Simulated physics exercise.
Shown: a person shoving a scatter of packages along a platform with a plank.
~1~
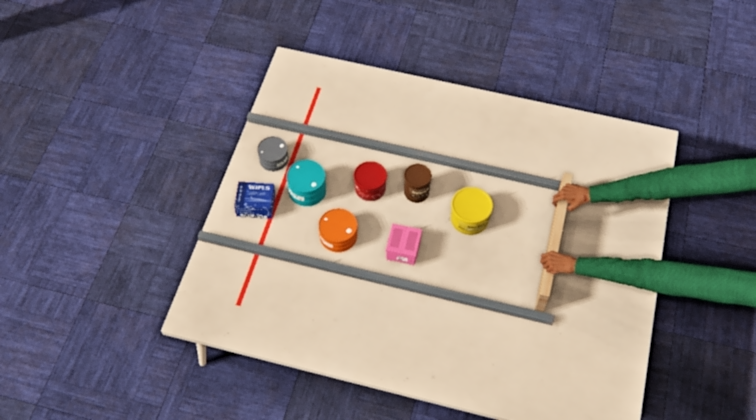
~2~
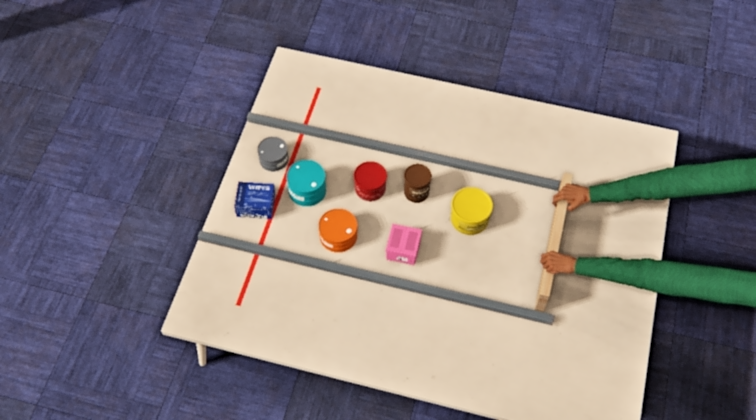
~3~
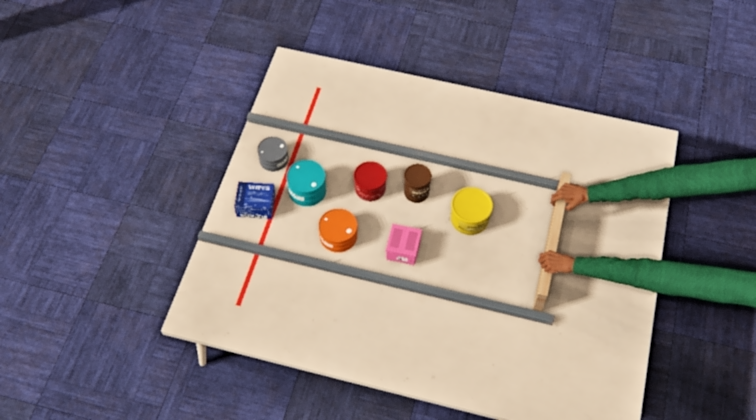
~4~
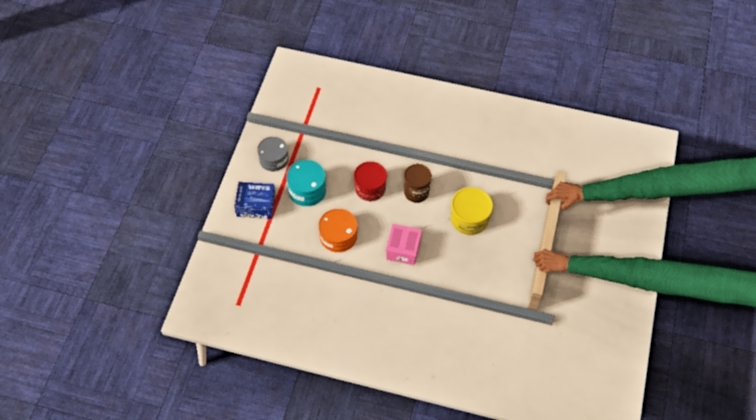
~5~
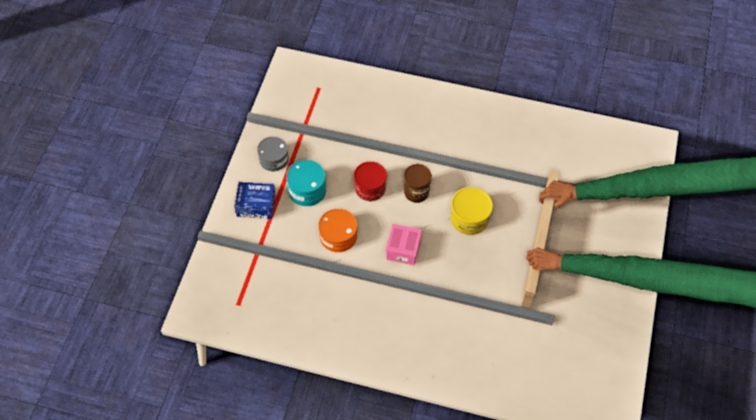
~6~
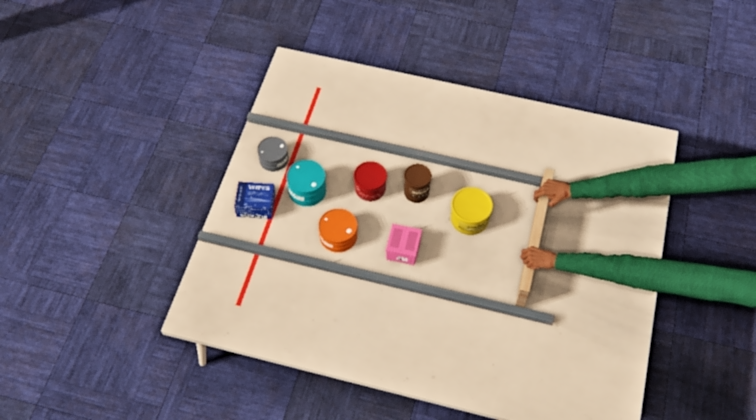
In this clip, a person's green-sleeved arms slide a wooden plank slightly left between two grey rails on a pale table, while the colourful canisters, pink tote and blue box ahead of it, scattered around a red line, stay still.
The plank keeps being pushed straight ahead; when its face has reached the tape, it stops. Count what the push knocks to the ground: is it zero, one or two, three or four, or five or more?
Well, the ones that get knocked off number at least one, under three.
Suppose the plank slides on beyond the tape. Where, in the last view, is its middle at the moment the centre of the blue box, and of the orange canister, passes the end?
First near (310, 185), second near (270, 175).
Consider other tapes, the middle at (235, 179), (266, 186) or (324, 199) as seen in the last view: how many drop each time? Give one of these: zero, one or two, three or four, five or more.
In order: Five or over; either three or four; no fall at all.
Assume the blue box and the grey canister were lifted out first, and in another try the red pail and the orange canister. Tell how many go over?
Count: 0 (first case); 0 (second).
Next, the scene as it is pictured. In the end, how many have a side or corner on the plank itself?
Contact count: 3.
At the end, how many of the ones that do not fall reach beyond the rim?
That would be 2.
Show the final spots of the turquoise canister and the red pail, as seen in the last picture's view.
Turquoise canister at (227, 169), red pail at (253, 143).
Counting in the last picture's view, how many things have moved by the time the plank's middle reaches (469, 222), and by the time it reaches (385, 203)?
That gives 1 for the first and 5 for the second.
A little later, none off yet; blue box at rest near (255, 200); grey canister at rest near (273, 154); turquoise canister at rest near (307, 183).
When it is over, the number that fall off is one or two; down, grey canister and blue box.
